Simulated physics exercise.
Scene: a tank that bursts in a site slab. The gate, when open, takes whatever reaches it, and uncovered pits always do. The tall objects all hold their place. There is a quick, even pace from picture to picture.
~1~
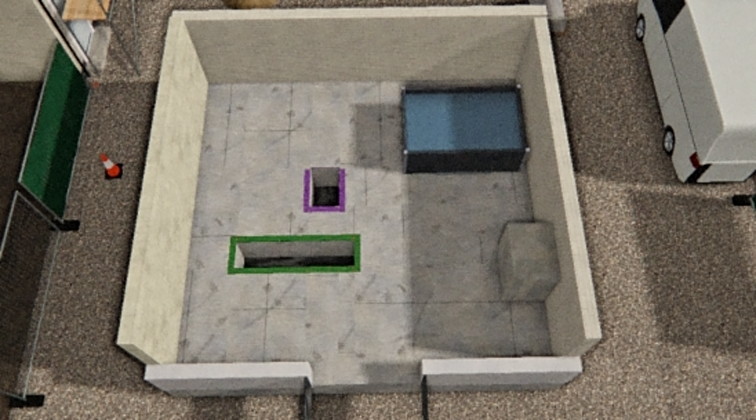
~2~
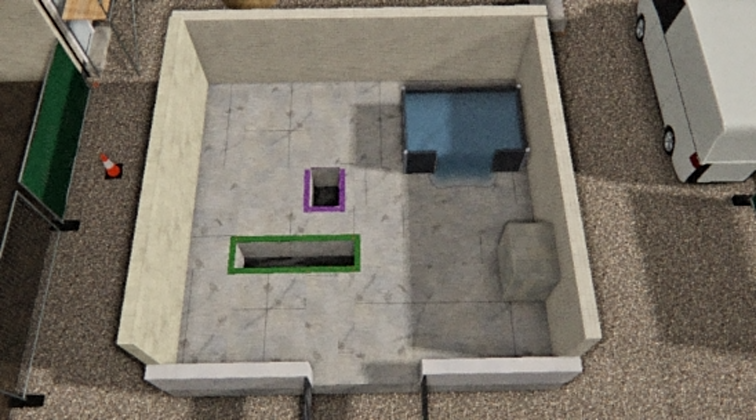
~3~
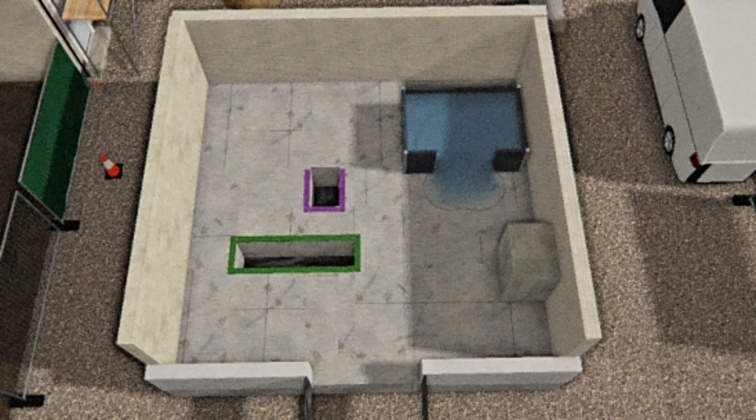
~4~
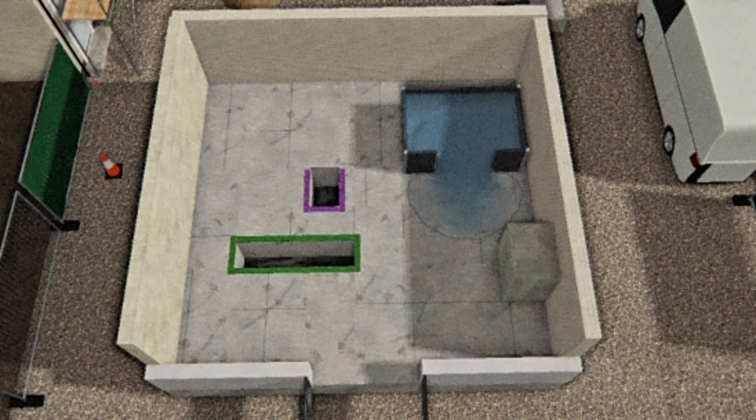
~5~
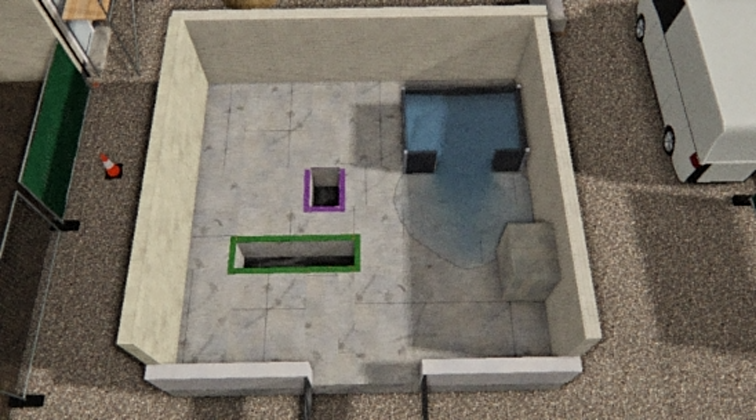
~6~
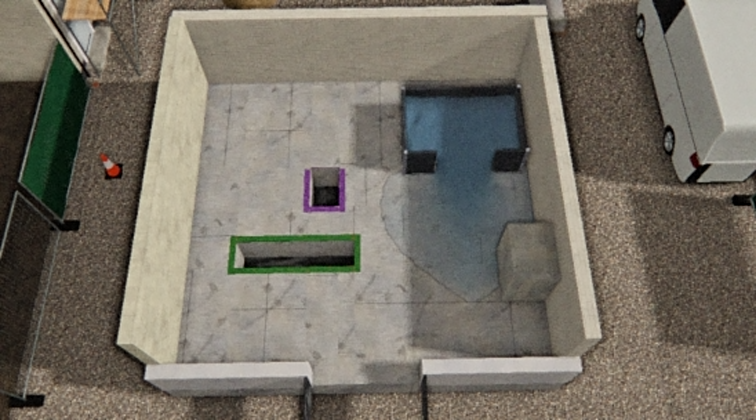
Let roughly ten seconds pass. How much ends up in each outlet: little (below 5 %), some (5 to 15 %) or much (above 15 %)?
Outlet by outlet: Gate - much, purple pit - little, green pit - some.
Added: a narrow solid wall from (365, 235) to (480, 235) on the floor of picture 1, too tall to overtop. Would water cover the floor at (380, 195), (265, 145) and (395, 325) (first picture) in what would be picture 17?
First submerged, second spared, third spared.
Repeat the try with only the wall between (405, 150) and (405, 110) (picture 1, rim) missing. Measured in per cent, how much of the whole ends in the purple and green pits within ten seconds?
For purple it's about 35 per cent, and for green about 20 per cent.
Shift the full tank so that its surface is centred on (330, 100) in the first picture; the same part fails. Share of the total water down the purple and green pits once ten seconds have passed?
The purple pit gets 60 per cent and the green pit 10 per cent.
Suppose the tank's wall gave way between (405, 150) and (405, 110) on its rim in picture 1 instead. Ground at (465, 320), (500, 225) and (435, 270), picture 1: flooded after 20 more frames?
Spot by spot: Unaffected, then unaffected, then unaffected.
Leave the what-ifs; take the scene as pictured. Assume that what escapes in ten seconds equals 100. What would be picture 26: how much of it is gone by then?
30 per cent.
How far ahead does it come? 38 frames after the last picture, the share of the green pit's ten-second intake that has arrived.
By my reckoning, 35 percent.
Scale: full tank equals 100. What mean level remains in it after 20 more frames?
I'd put it close to 32 in a hundred.
A moment on, water covers 30 % of the floor; the gate 0 %, the purple pit 0 %, the green pit 0 %.
Next, water covers 35 % of the floor; the gate 3 %, the purple pit 0 %, the green pit 1 %.
Then, water covers 40 % of the floor; the gate 11 %, the purple pit 0 %, the green pit 1 %.
Later, water covers 55 % of the floor; the gate 23 %, the purple pit 0 %, the green pit 2 %.
In the end, water covers 70 % of the floor; the gate 34 %, the purple pit 0 %, the green pit 7 %.
